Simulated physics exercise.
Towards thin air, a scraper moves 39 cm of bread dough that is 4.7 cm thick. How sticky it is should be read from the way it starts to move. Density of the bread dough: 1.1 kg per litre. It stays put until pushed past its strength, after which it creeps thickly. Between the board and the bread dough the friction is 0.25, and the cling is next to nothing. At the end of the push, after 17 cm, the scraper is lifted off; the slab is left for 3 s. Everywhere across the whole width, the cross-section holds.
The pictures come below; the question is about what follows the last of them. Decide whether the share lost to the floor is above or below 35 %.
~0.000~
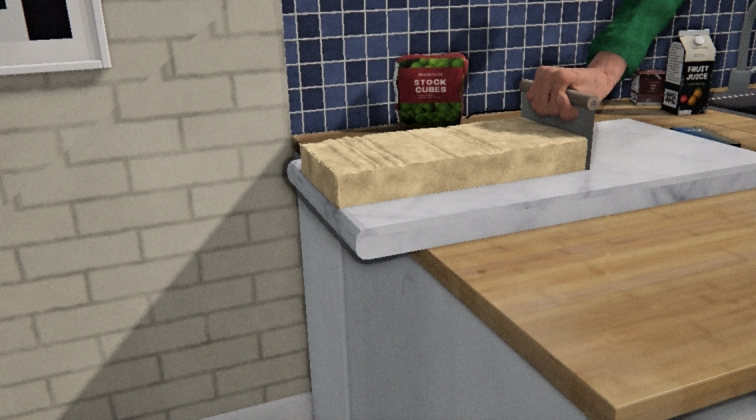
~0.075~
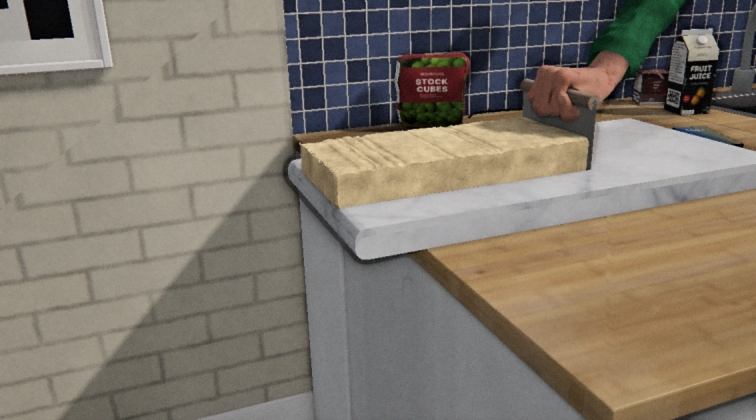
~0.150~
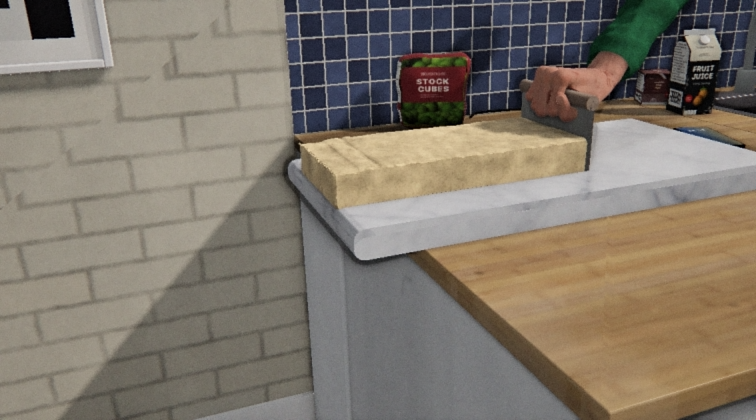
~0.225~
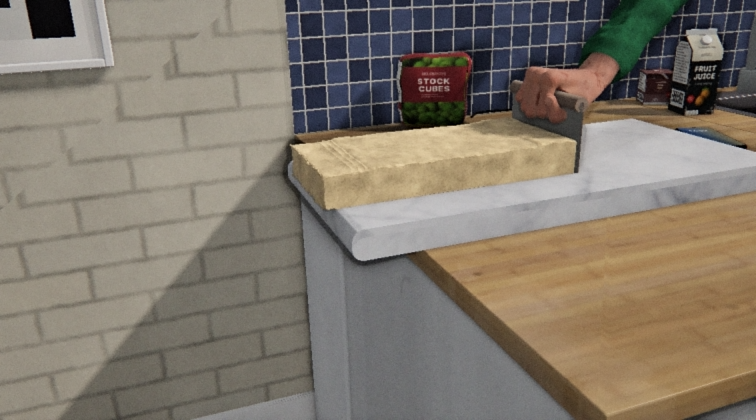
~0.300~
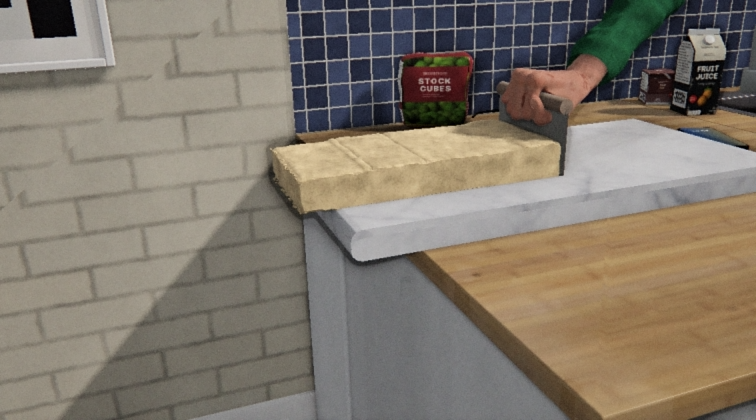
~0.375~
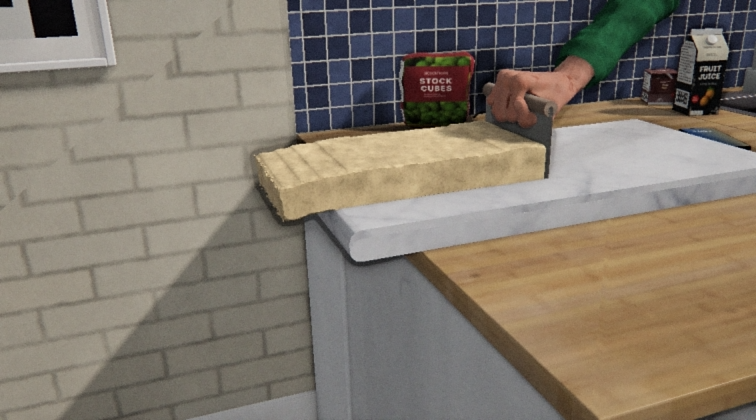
End value: North of 35 %.
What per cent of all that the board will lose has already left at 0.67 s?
My estimate: Some 90 per cent.
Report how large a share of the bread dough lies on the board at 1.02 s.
Near 55 %.
By 0.67 s, 57 % lies on the board and 0 % has fallen.
By 1.02 s, 53 % lies on the board and 41 % has fallen.
By 1.36 s, 53 % lies on the board and 41 % has fallen.
By 1.71 s, 53 % lies on the board and 41 % has fallen.
By 3.71 s, at the end, 53 % lies on the board and 41 % has fallen.
